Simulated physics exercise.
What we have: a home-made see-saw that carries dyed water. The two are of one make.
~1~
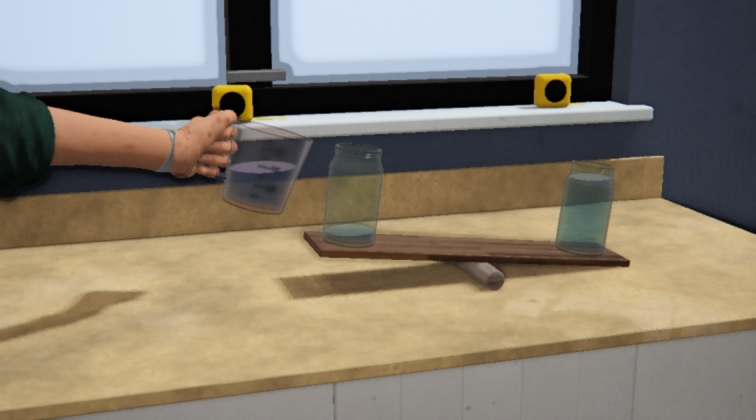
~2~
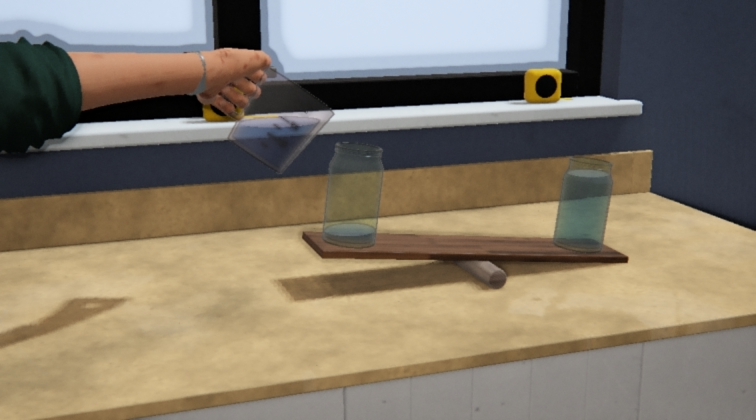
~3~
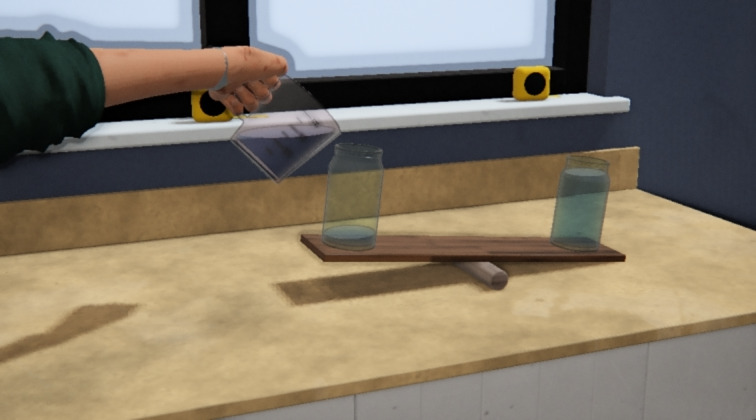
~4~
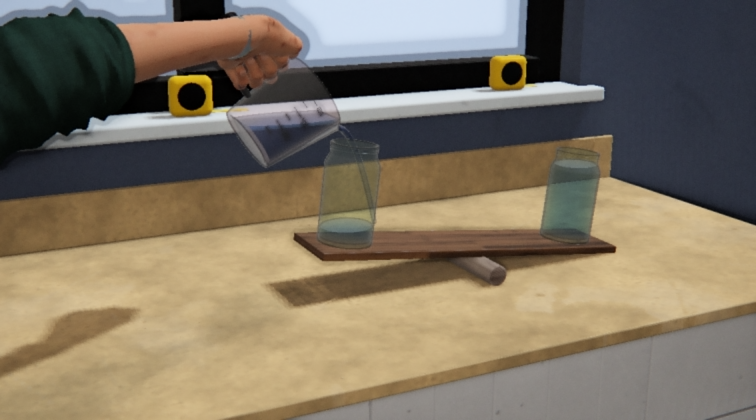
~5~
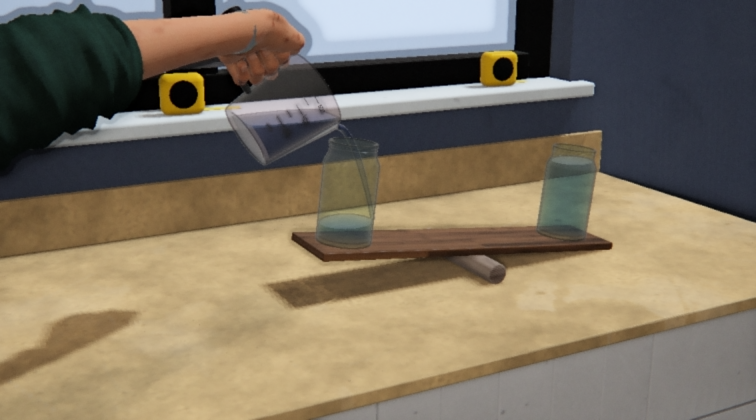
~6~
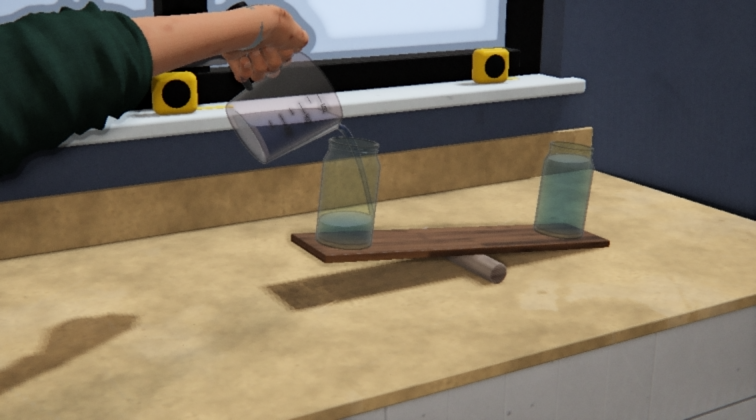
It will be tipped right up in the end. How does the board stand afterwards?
In the end the board does not move.
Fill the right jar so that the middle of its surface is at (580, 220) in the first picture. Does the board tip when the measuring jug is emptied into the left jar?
Verdict: Flips.
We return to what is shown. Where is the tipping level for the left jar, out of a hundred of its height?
Near 75 in a hundred.
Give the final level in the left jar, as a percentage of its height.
I make it 60 per cent.
Next, the left jar is about a third full; the board leans as before.
After that, the left jar is about half full; the board leans as before.
Finally, the left jar is about two thirds full; the board leans as before.
